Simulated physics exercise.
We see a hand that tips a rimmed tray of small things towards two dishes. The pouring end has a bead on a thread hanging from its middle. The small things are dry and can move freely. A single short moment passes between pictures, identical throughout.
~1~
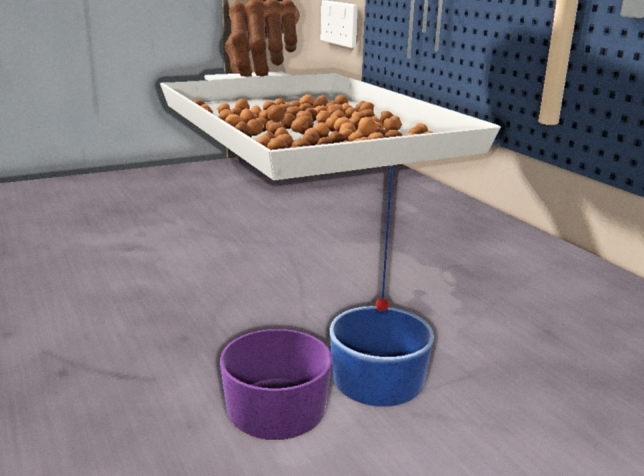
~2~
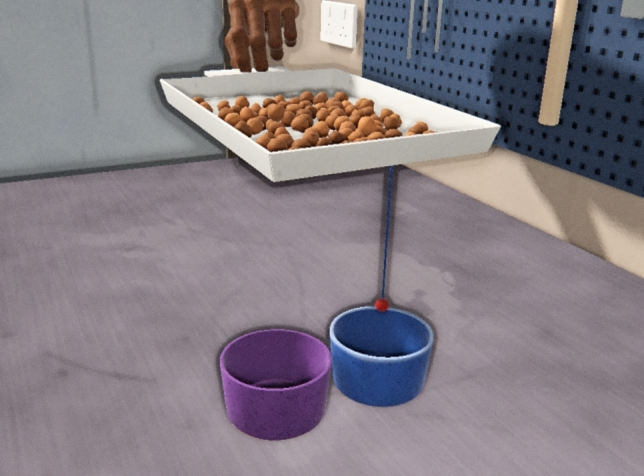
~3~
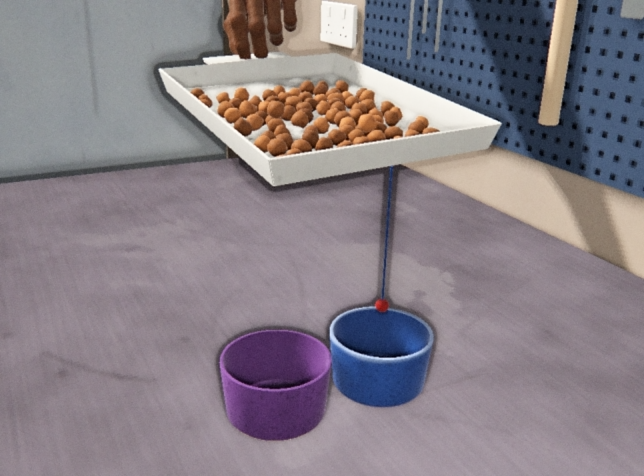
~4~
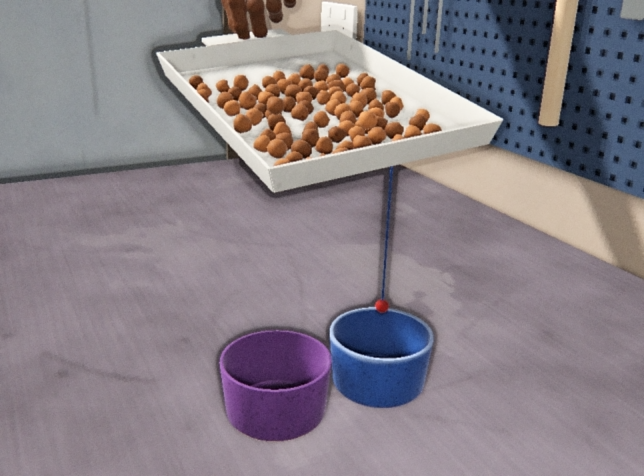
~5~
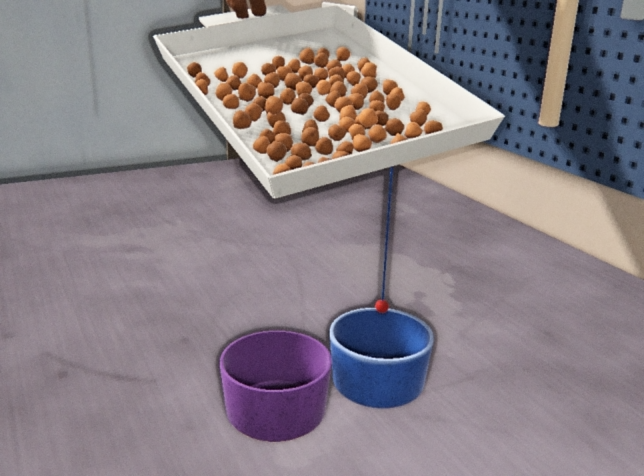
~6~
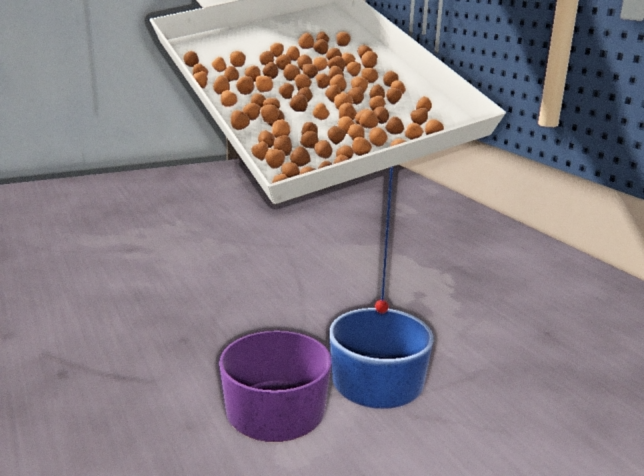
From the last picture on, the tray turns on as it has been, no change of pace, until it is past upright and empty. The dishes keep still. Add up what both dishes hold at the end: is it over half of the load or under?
I expect the catch to be a majority.
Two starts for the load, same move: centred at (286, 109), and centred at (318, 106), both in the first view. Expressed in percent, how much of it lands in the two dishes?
In order, 70 % then 70 %.
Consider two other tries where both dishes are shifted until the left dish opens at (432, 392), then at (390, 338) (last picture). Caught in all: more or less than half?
A minority, then a minority.
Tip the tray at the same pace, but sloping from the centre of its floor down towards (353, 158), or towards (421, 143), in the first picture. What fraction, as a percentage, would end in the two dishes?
In order: About 20, then 0 percent.
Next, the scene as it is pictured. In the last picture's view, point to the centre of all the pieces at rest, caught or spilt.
Somewhere around (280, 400) in the last picture.
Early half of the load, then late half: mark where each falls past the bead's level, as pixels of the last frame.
The first part at (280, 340); the rest at (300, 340).
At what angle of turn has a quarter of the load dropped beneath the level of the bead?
110°, roughly.
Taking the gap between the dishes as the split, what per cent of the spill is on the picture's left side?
That comes to about 50 per cent of the pieces.
Shortly afterwards, tray tipped steeply; all but a few on the tray; only a few in the air.
Next, tray tipped past a quarter turn; a little on the tray; near a third in the left dish; only a few in the right dish; a little outside both; near half in the air.
Some moments later, tray tipped past a quarter turn; near two thirds in the left dish; only a few in the right dish; near a third outside both.
In the end, tray tipped past a quarter turn; near two thirds in the left dish; only a few in the right dish; near a third outside both.
